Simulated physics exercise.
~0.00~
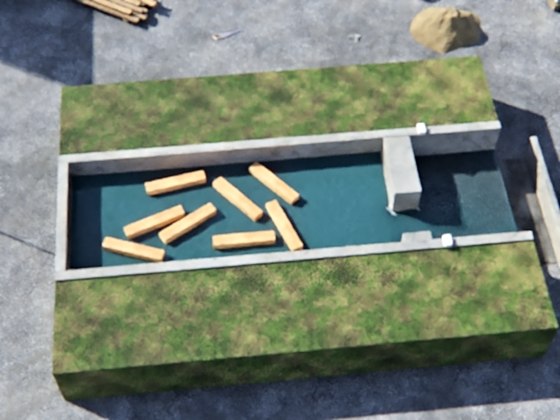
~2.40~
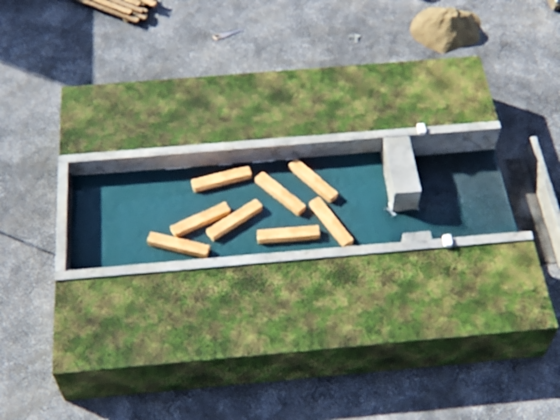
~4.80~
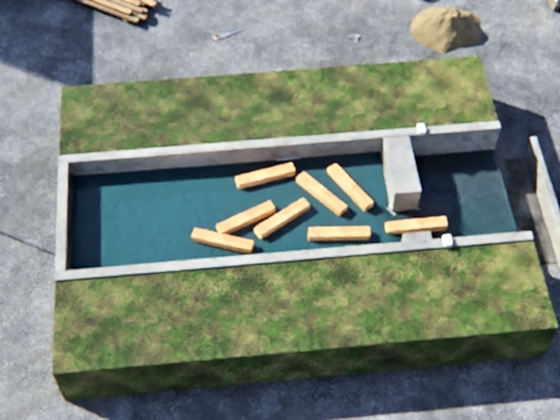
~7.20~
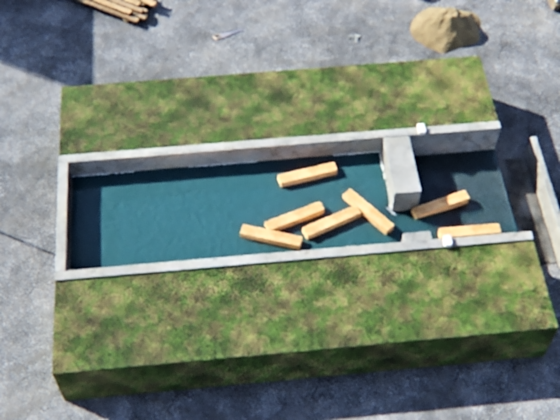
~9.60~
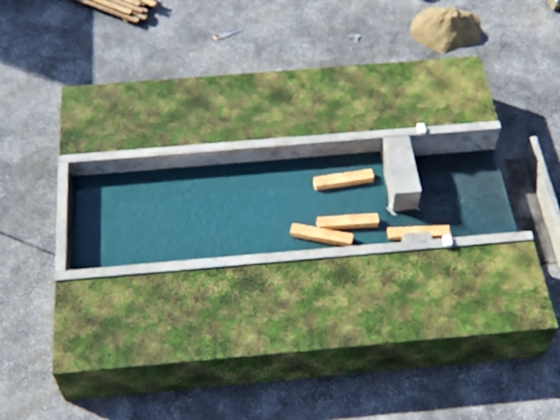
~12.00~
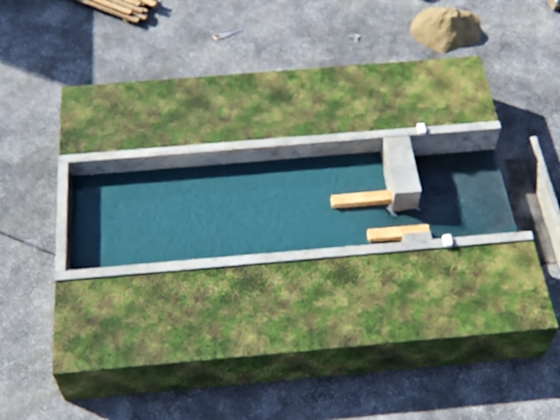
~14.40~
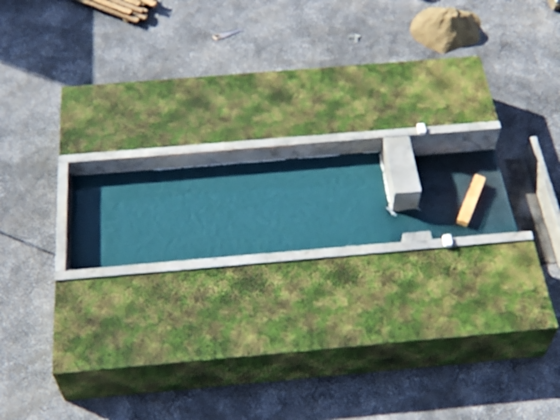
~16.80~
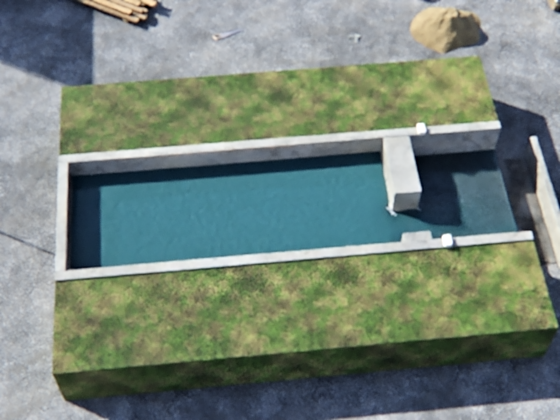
Concrete channel between grassy banks carrying floating wooden beams rightward past a pale block and out of sight, leaving the water empty.
